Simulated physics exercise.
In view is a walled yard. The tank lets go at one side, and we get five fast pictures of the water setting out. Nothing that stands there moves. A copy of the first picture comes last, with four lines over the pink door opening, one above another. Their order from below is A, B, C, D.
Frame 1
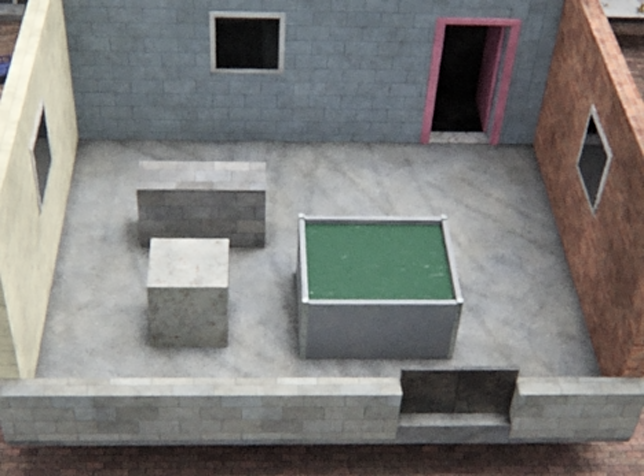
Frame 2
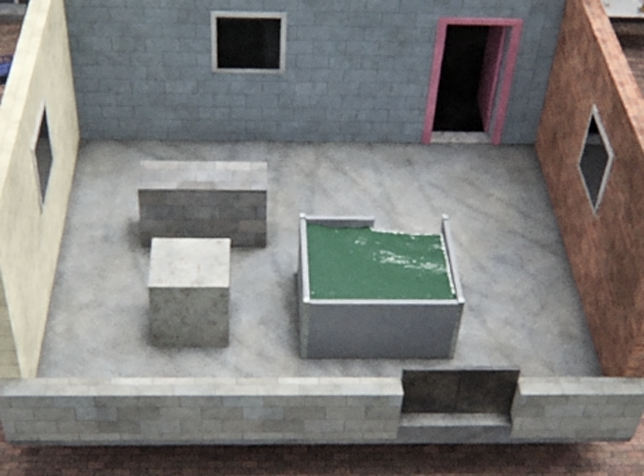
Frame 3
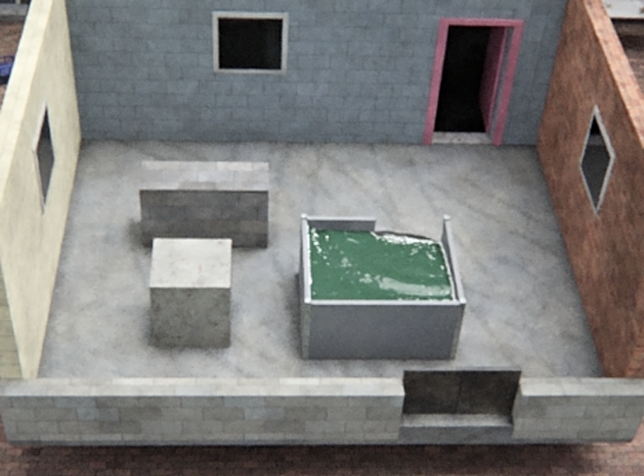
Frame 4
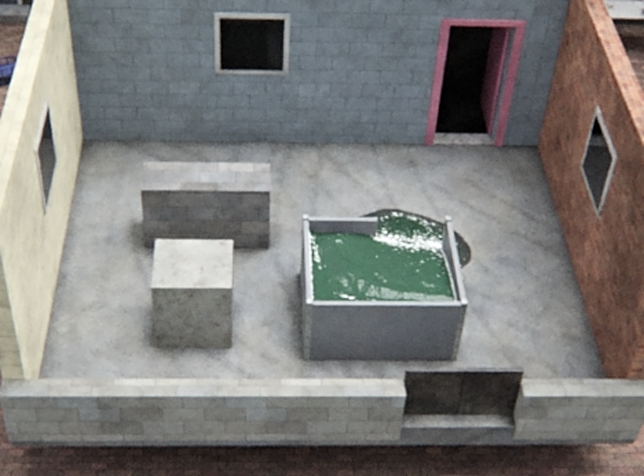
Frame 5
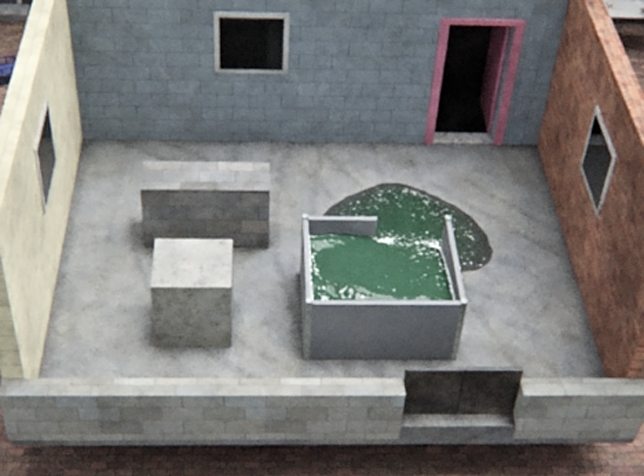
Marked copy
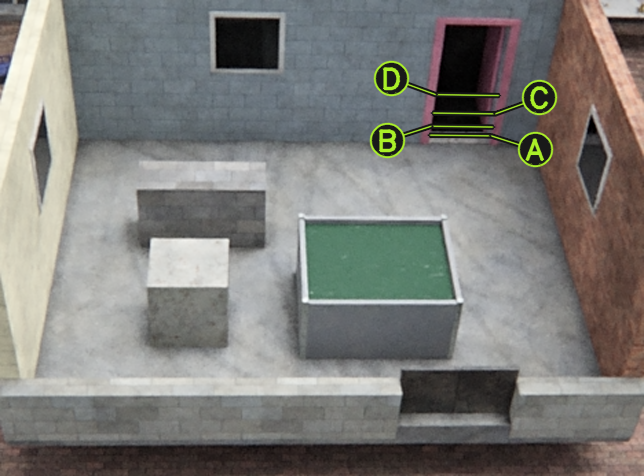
Green water in a gray tank inside a walled yard drops and ripples as a gap opens in the tank's back wall, then pours out behind it and spreads across the floor in a widening, rounded pool.
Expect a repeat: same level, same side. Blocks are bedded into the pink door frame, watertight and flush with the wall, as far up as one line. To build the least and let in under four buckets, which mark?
Choose B.
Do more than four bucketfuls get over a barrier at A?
Yes, it does.
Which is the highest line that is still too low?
That is line A.
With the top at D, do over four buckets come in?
No, not at all.
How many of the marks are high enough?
Three of them.
On the marked copy, A at (460, 135); B at (462, 126); C at (464, 113); D at (467, 95); from the bottom up A, B, C, D.
If A is chosen, about 12 bucketfuls get in.
If B is chosen, a splash gets over, under a bucket.
If C is chosen, nothing gets over.
If D is chosen, nothing gets over.
